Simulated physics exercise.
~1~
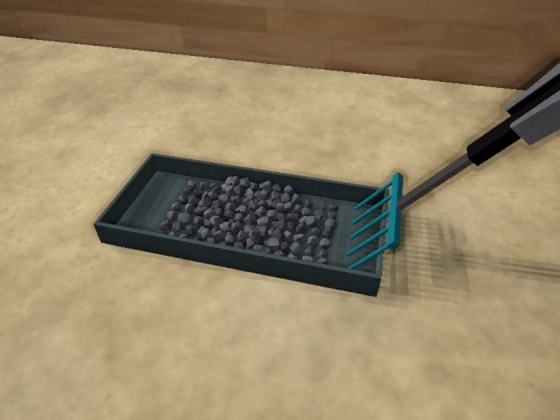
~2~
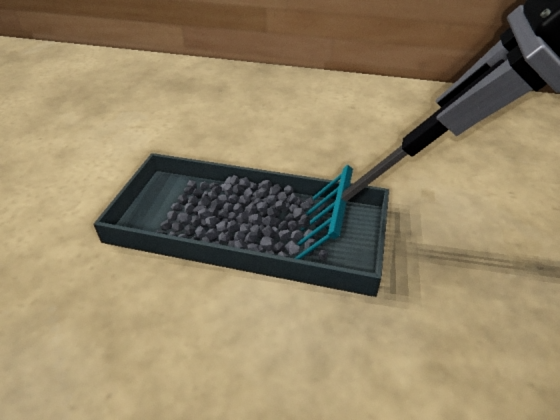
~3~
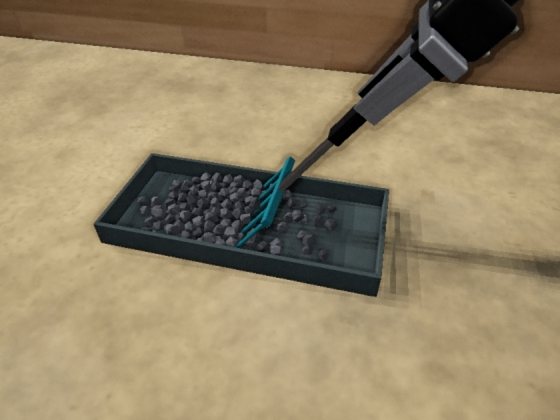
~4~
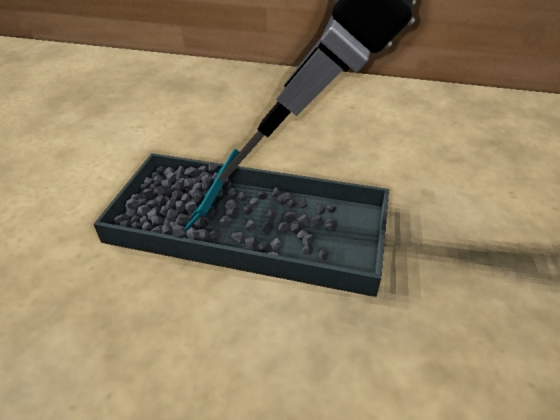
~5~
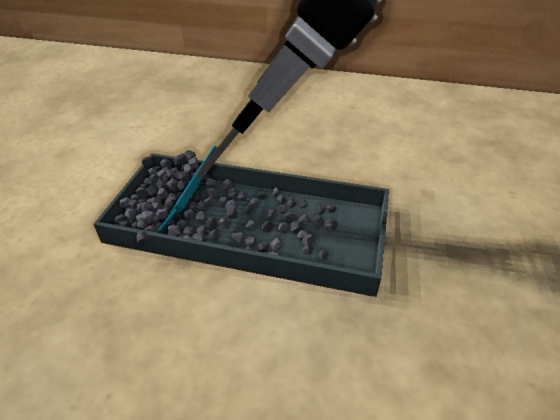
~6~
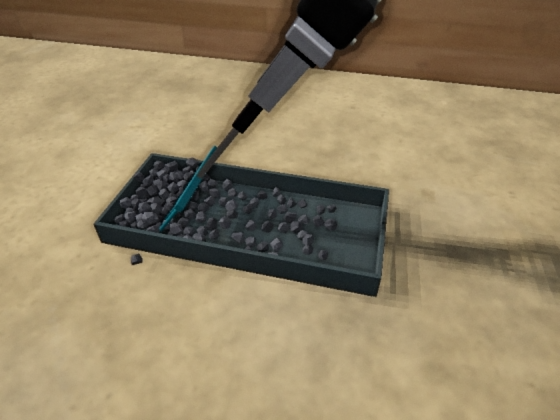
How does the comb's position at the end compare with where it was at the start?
It started at the right end of the tray and finished well to the left, among the pebbles heaped near the left end.
